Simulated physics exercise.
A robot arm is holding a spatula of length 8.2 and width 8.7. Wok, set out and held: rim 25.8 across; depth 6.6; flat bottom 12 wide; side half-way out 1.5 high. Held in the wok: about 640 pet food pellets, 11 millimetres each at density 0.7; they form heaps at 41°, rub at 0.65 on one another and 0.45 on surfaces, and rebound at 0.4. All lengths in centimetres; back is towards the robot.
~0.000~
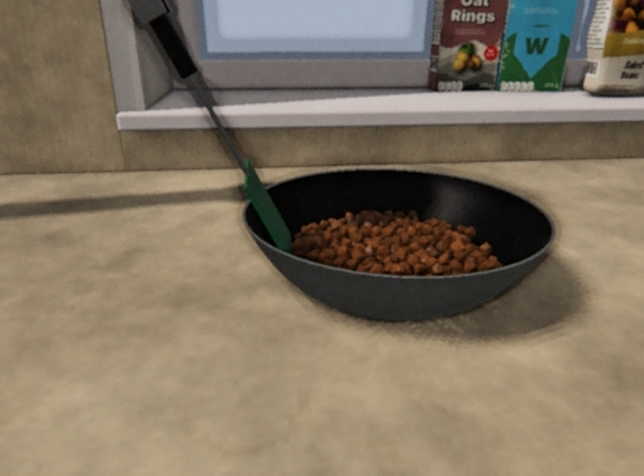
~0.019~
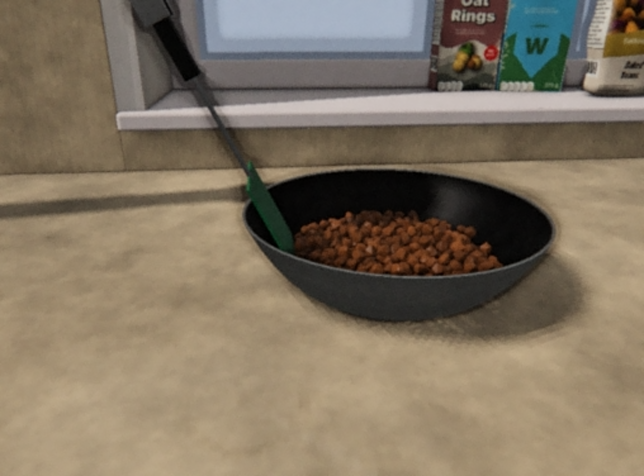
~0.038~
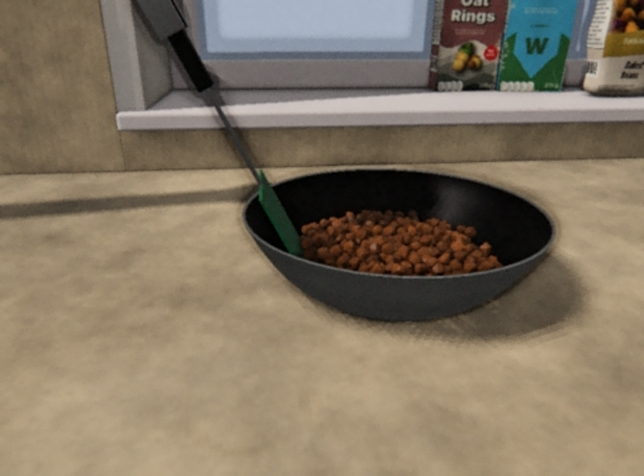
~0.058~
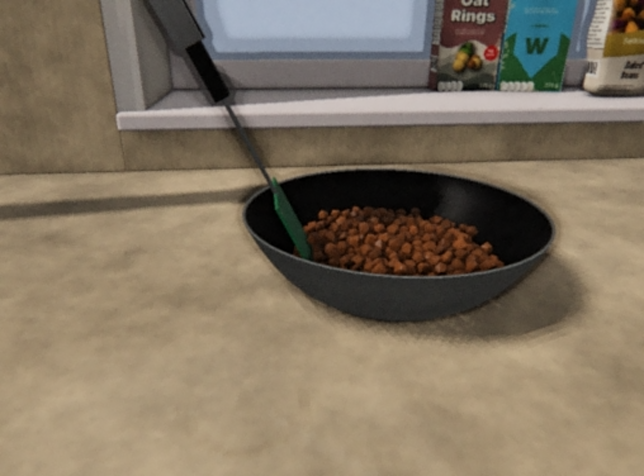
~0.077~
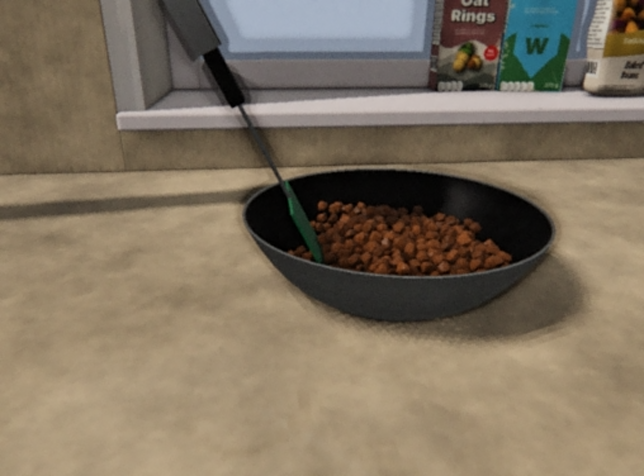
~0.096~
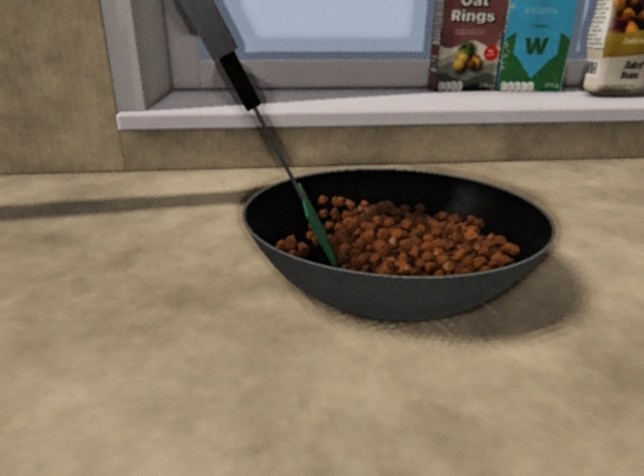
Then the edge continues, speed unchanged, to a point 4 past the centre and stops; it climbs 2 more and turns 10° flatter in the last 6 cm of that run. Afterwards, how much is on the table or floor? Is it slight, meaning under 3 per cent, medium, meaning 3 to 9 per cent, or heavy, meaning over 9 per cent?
It is slight, under 3 per cent.
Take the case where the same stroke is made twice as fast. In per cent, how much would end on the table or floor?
In that case, close to 5 per cent.
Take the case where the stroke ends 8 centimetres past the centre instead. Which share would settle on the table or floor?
Roughly 25 %.
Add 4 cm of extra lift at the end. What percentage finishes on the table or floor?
It comes to around 0 percent.
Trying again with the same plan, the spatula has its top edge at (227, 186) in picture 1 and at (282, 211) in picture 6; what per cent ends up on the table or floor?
Around 0 per cent finishes on the table or floor.
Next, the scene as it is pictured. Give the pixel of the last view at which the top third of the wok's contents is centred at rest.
The middle lies somewhere around (481, 219).
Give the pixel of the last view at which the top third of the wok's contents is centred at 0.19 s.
Around (470, 224).
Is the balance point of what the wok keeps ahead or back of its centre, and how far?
What stays is shifted forward by around 5.0 cm.
After 0.14 s, sloping 63°, highest piece 10 above the table; 640 in the wok, 1 on the blade or in flight.
After 0.19 s, sloping 58°, highest piece 13 above the table; 639 in the wok, 2 on the blade or in flight.
After 0.41 s, sloping 54°, highest piece 8 above the table; 633 in the wok, 8 on the table or floor.
After 1.46 s, sloping 54°, highest piece 8 above the table; 633 in the wok, 8 on the table or floor.
At rest, 633 in the wok, 8 on the table or floor. That is 1 % on the table or floor.
